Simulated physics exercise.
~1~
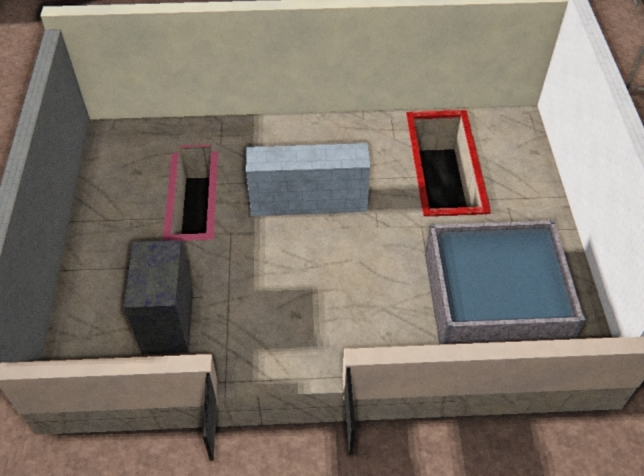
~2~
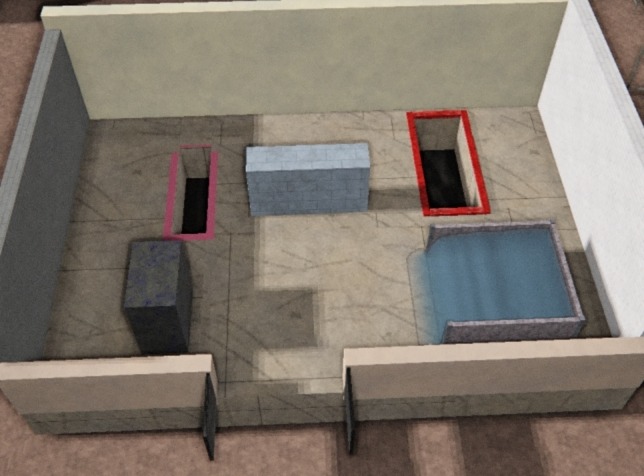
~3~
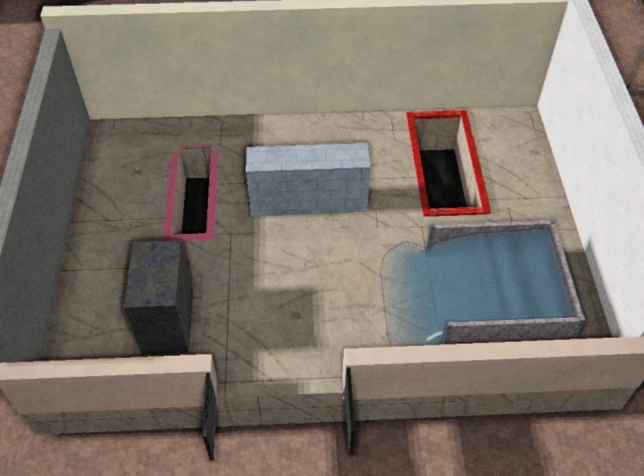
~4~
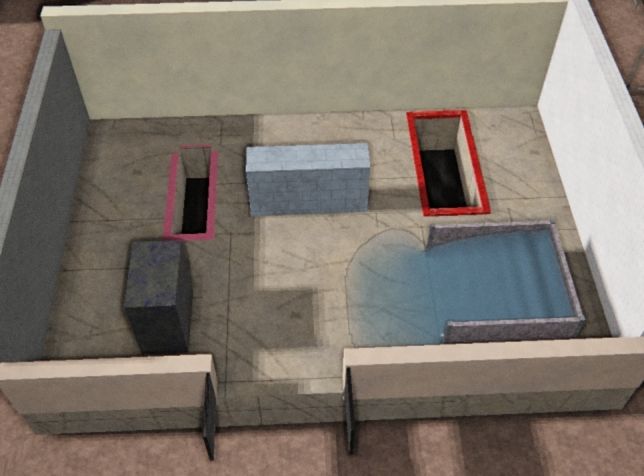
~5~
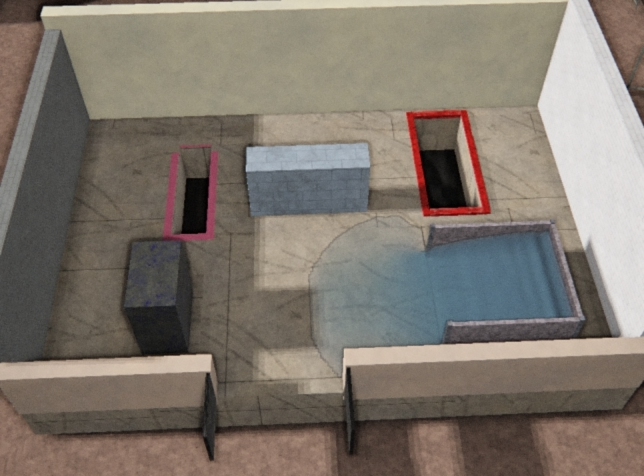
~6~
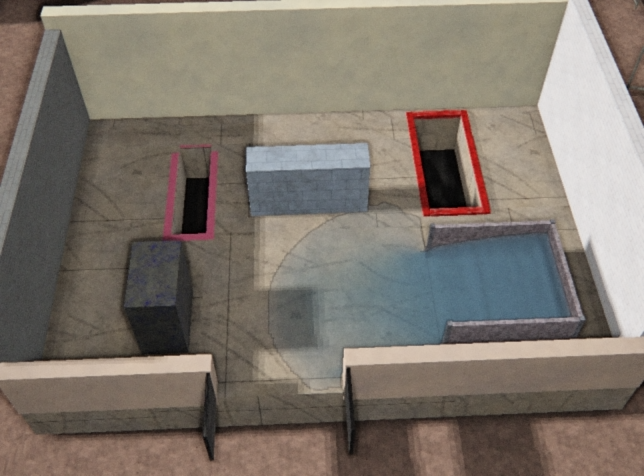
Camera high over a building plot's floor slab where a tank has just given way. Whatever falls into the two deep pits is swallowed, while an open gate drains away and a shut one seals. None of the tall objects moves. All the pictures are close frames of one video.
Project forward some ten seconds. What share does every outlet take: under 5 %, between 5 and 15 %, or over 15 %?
The gate will receive a cut exceeding fifteen per cent; the pink pit will receive a cut exceeding fifteen per cent; the red pit will receive a cut falling short of five per cent.
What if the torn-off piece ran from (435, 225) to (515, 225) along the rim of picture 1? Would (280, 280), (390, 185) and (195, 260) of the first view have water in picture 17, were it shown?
The first would be still unwetted, the second drenched and the third still unwetted.
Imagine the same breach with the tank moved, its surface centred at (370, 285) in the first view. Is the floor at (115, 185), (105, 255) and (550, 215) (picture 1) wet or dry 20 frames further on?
Location one: Soaked; location two: Soaked; location three: Bone dry.
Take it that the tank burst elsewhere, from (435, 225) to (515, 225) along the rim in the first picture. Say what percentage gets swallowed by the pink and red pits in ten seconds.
Pink 8 %, red 45 %.
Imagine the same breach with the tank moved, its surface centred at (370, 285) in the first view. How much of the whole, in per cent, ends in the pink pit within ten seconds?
The pink pit ends up with 35 per cent.
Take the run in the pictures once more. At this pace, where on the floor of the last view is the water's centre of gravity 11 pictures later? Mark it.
The spot I would choose is (331, 302).
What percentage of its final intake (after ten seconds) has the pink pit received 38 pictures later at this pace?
Share at that point: Roughly 65 %.
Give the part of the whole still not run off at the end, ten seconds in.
My figure is close to 48 percent.
A moment on, water covers 30 % of the floor; the gate 1 %, the pink pit 0 %, the red pit 0 %.
Next, water covers 40 % of the floor; the gate 4 %, the pink pit 3 %, the red pit 0 %.
Then, water covers 50 % of the floor; the gate 9 %, the pink pit 11 %, the red pit 0 %.
Later, water covers 65 % of the floor; the gate 14 %, the pink pit 20 %, the red pit 0 %.
In the end, water covers 80 % of the floor; the gate 21 %, the pink pit 32 %, the red pit 0 %.
